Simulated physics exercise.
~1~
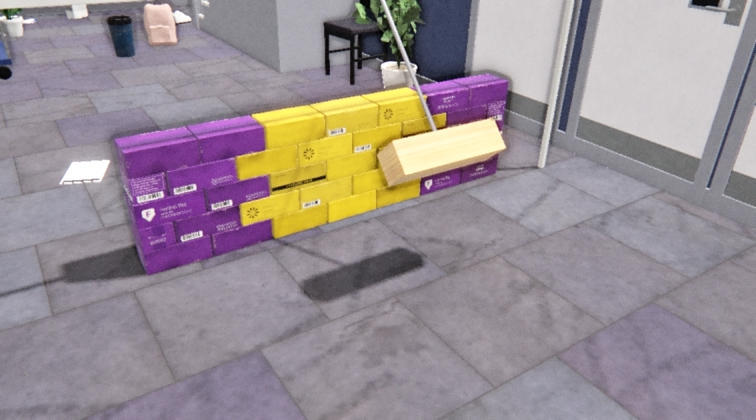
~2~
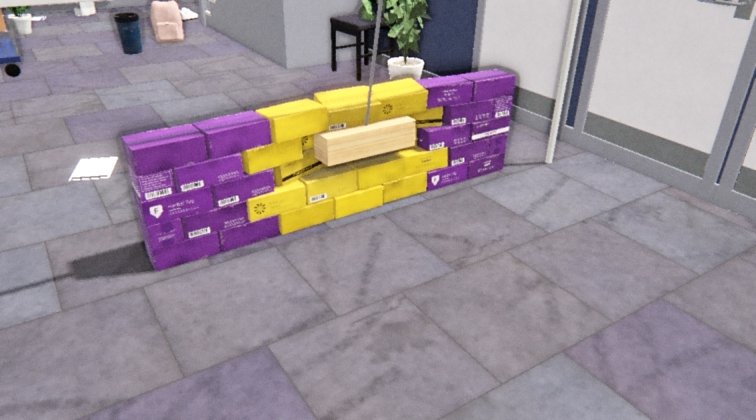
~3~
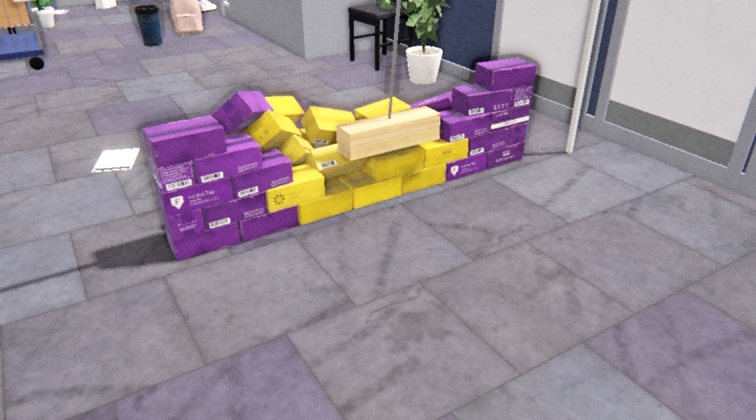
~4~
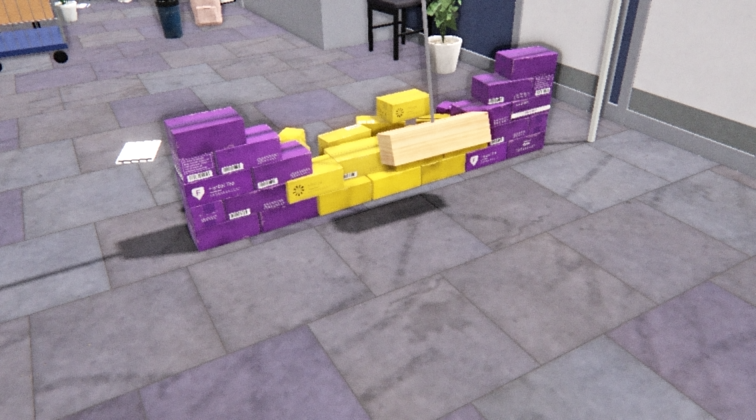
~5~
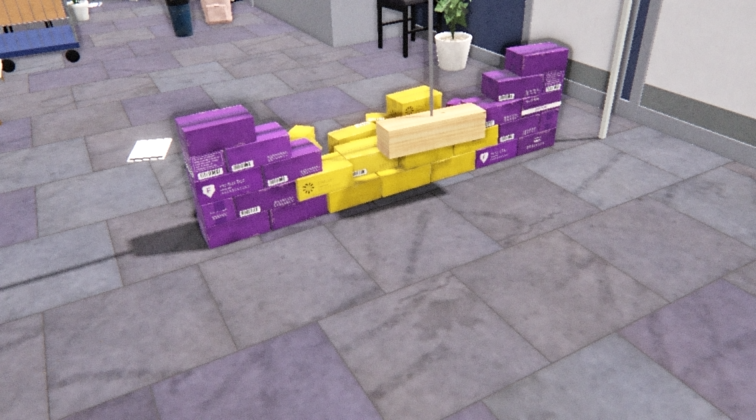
A hanging timber swings into a purple and yellow box wall, collapsing its yellow middle.
